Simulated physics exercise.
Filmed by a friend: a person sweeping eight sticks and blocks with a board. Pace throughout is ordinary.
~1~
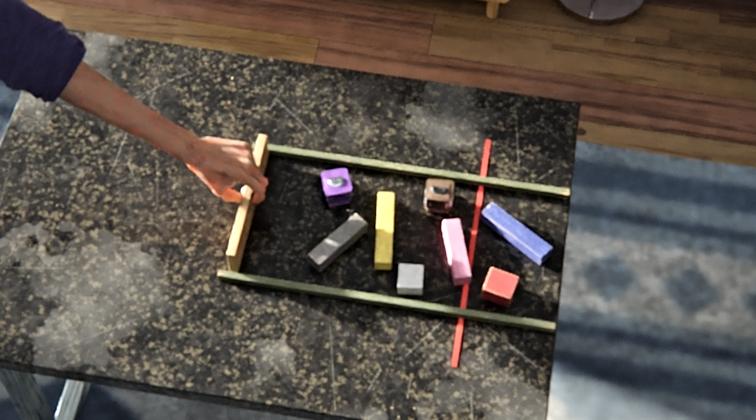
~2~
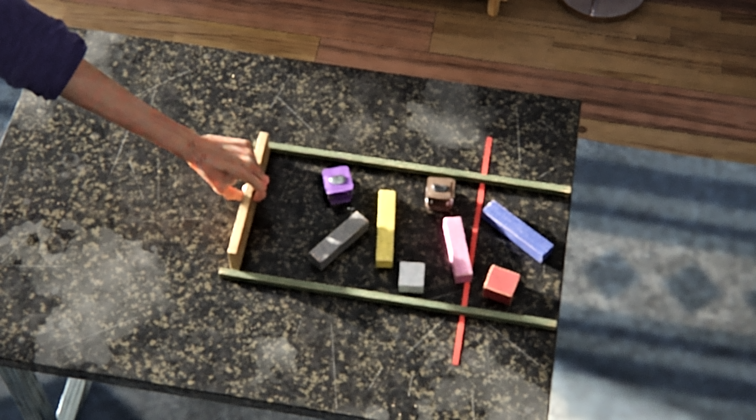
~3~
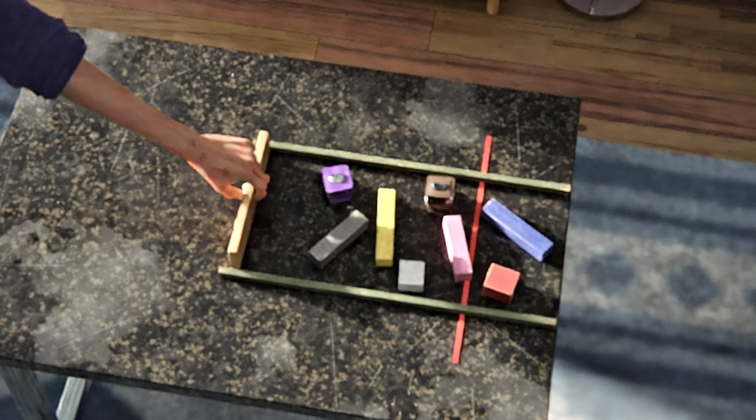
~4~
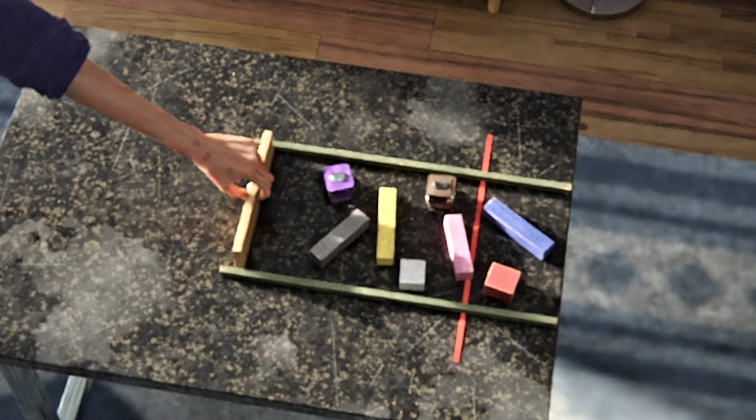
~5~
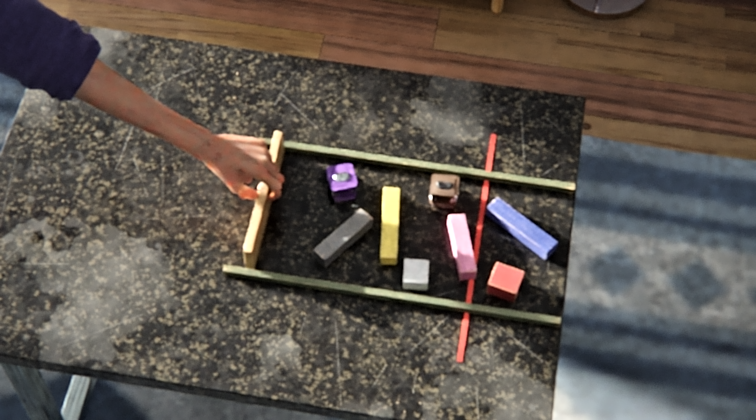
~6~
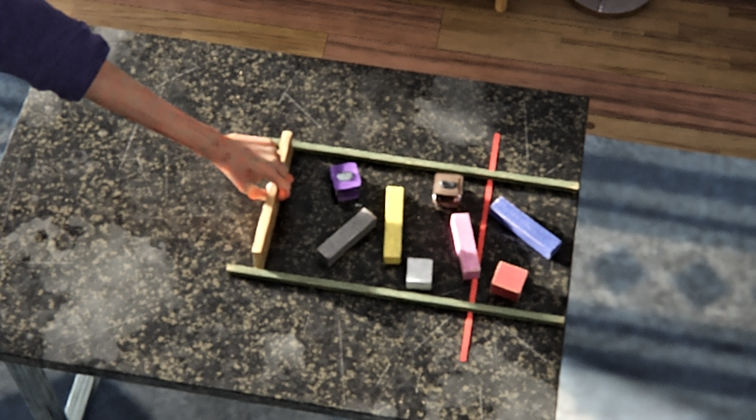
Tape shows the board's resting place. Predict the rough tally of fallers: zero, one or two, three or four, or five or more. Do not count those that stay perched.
Tally: Zero.
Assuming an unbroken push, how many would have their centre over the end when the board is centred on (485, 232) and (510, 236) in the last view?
0, then 2.
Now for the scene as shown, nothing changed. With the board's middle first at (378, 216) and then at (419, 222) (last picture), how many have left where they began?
At the first spot 3, then 6.
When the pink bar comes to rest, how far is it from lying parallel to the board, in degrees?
The angle comes out near 0 degrees.
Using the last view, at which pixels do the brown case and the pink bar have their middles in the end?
(528, 195), and the other (531, 258).
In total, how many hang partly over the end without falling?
The answer comes to 1.
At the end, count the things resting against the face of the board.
Looks like 2 of them, all told.
Soon after, none off yet; blue bar at rest near (525, 228); red block at rest near (509, 282); pink bar at rest near (466, 246).
Then, none off yet; blue bar moving near (528, 229); red block moving near (515, 282); pink bar moved a little near (494, 252).
At rest, the number that fall off is zero.
